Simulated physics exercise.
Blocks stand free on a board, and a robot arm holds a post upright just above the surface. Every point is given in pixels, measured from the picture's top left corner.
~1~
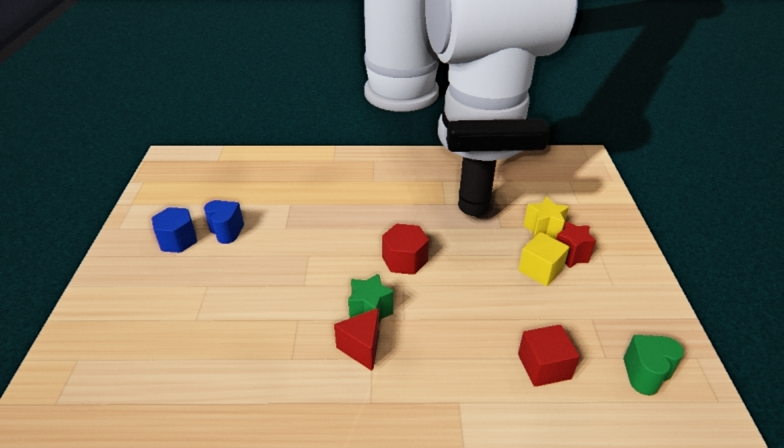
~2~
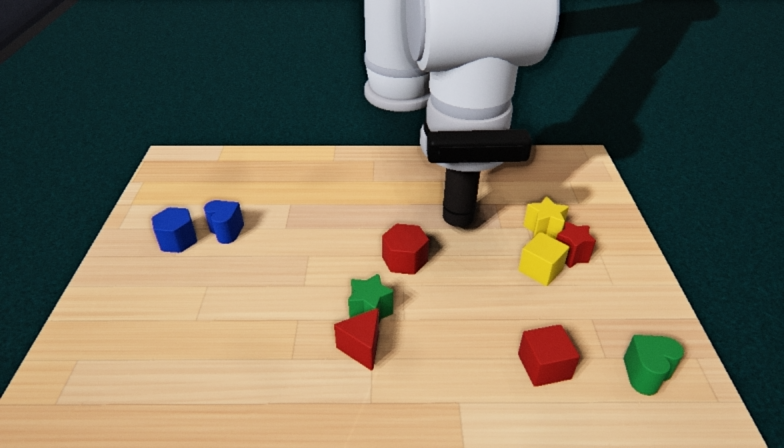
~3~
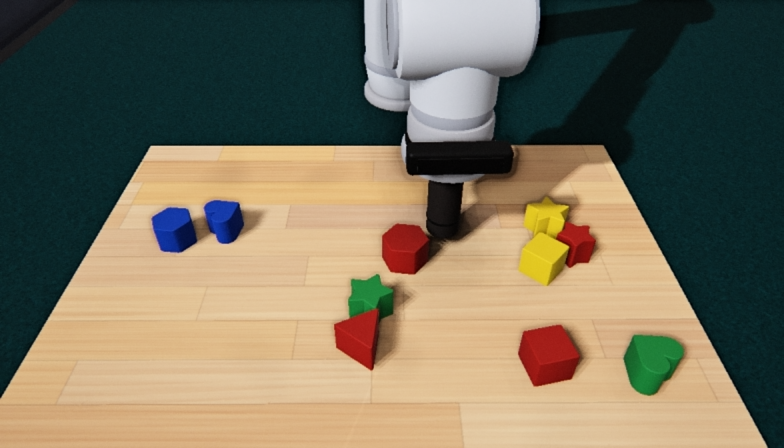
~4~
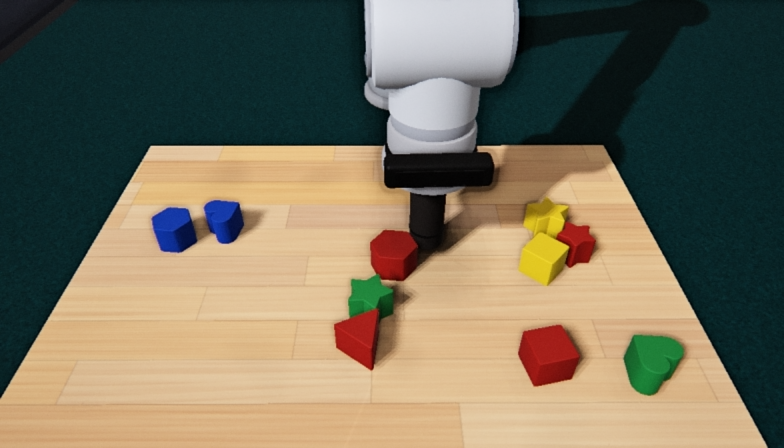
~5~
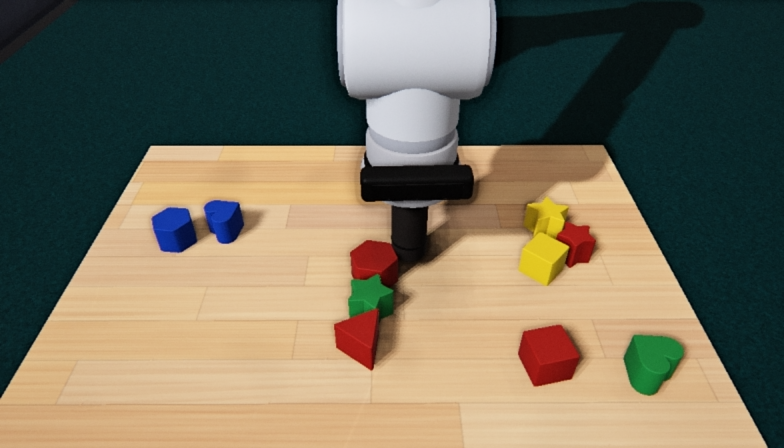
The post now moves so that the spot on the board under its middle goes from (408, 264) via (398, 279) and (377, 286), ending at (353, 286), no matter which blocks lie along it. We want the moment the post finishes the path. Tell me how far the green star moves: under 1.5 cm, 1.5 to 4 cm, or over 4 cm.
The answer here is less than 1.5 cm.
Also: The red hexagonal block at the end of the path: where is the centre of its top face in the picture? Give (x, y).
My estimate: (311, 267).
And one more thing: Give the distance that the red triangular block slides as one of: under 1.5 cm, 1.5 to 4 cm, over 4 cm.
The smallest band: Under 1.5 cm.
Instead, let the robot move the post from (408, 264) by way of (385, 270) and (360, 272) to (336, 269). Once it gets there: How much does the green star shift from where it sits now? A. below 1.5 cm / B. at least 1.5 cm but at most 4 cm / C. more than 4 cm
My answer is option A.
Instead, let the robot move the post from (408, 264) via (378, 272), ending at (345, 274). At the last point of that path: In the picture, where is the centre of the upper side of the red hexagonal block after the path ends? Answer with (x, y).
My estimate: (317, 275).
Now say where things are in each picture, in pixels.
The first frame shows post's lower end (474, 207); red triangular block (361, 326); green star (369, 290); red hexagonal block (405, 237).
The second frame shows post (458, 218); blocks still.
The third frame shows post (442, 229); blocks still.
The fourth frame shows post (426, 240); red hexagonal block (394, 243).
The fifth frame shows post (409, 251); red triangular block (361, 326); green star (369, 290); red hexagonal block (374, 255).
The first path, step by step. Halfway along, post (388, 271); red hexagonal block (348, 264), turned 15° clockwise.
At the end, post (352, 274); red triangular block still; green star (360, 293), turned 45° anticlockwise; red hexagonal block (311, 267), turned 15° clockwise.
